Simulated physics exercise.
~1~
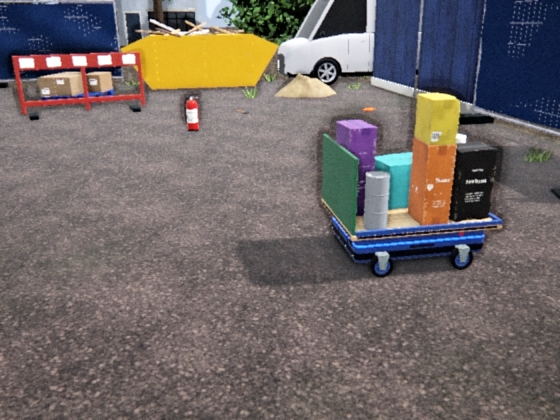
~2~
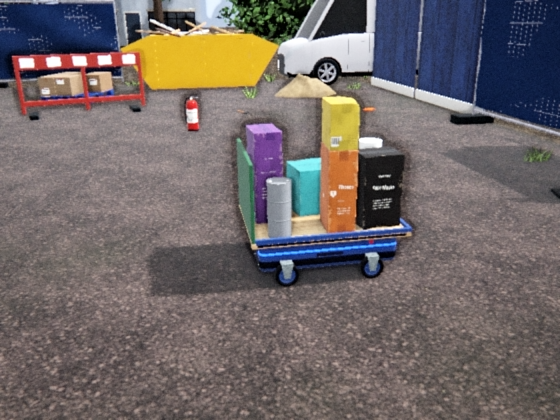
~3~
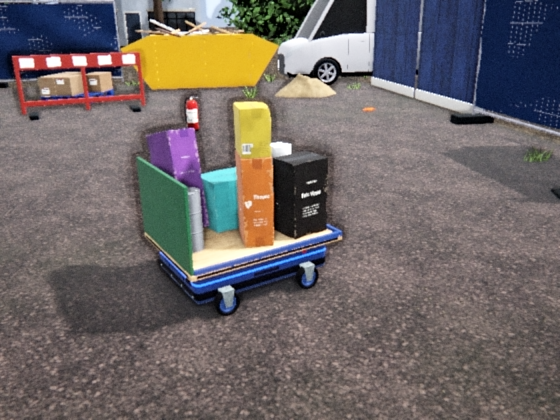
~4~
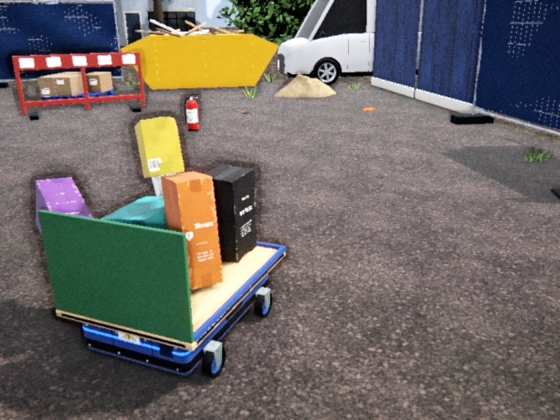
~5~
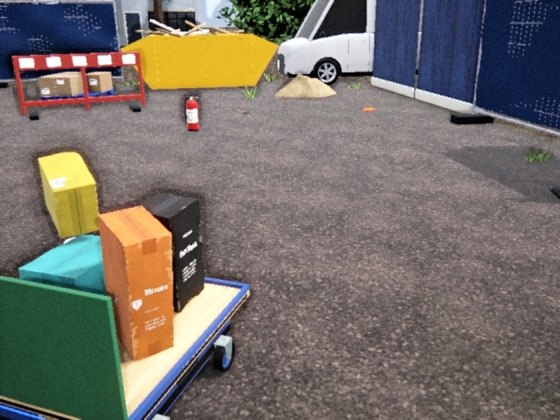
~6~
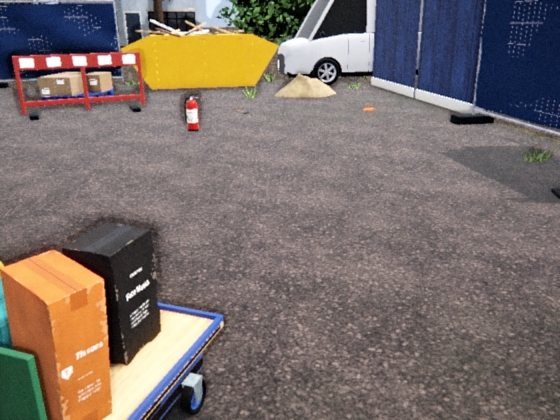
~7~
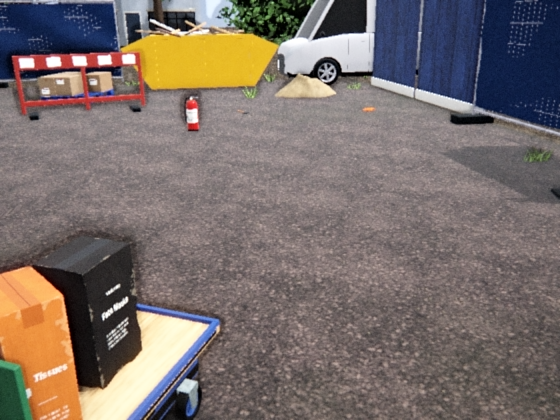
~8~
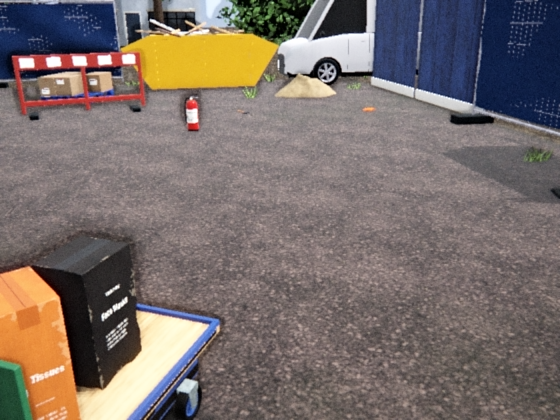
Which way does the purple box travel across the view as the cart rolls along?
The purple box travels to the left, tipping over along the way.
